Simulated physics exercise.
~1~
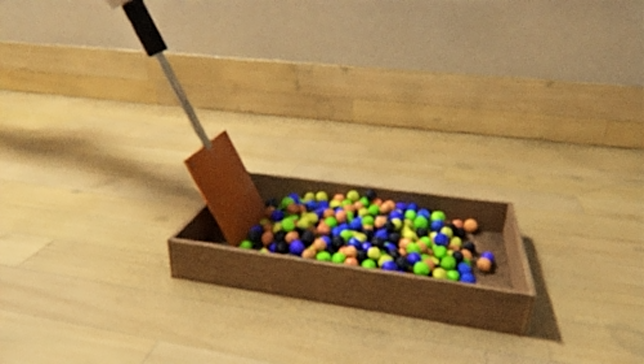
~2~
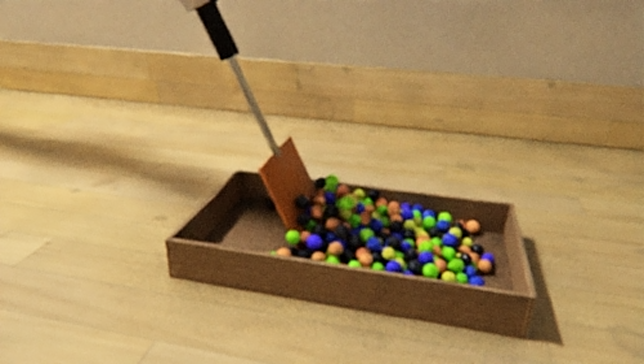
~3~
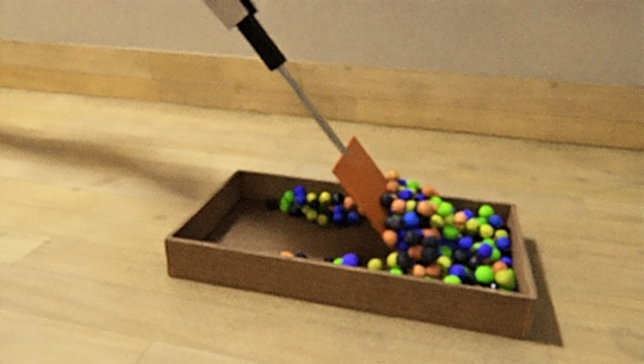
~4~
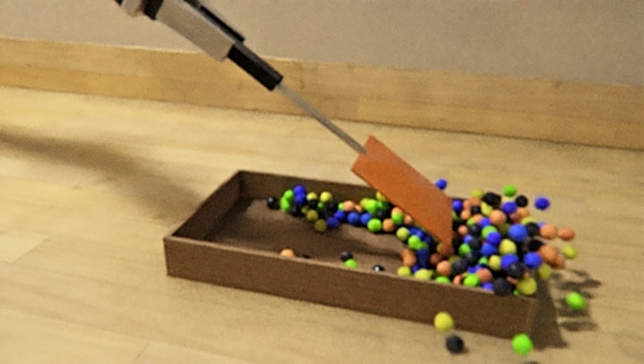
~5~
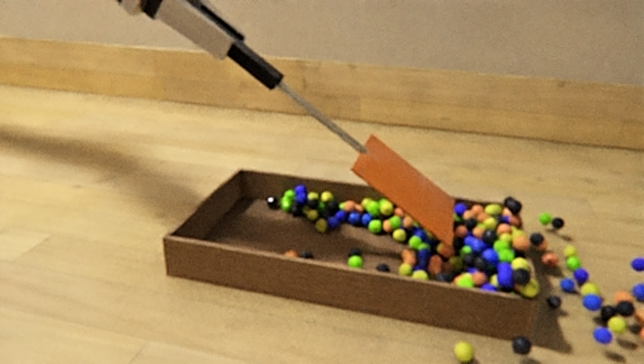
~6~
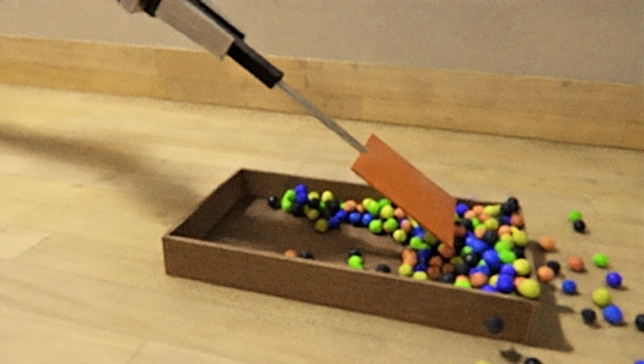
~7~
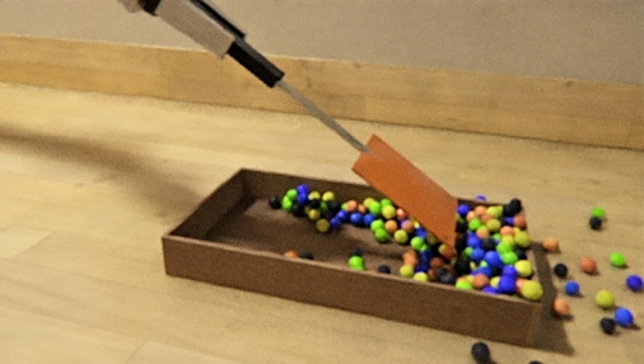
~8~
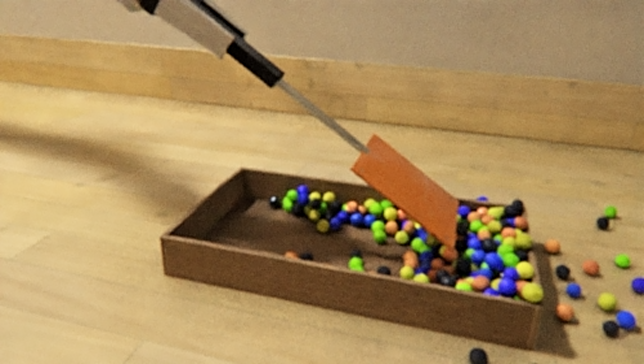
A robot arm's orange turner blade sweeps right through a brown trough of colourful round sweets, tilting flatter as it pushes them into a heap; some spill over the right end and scatter across the table, while most remain in the trough beside the halted blade.
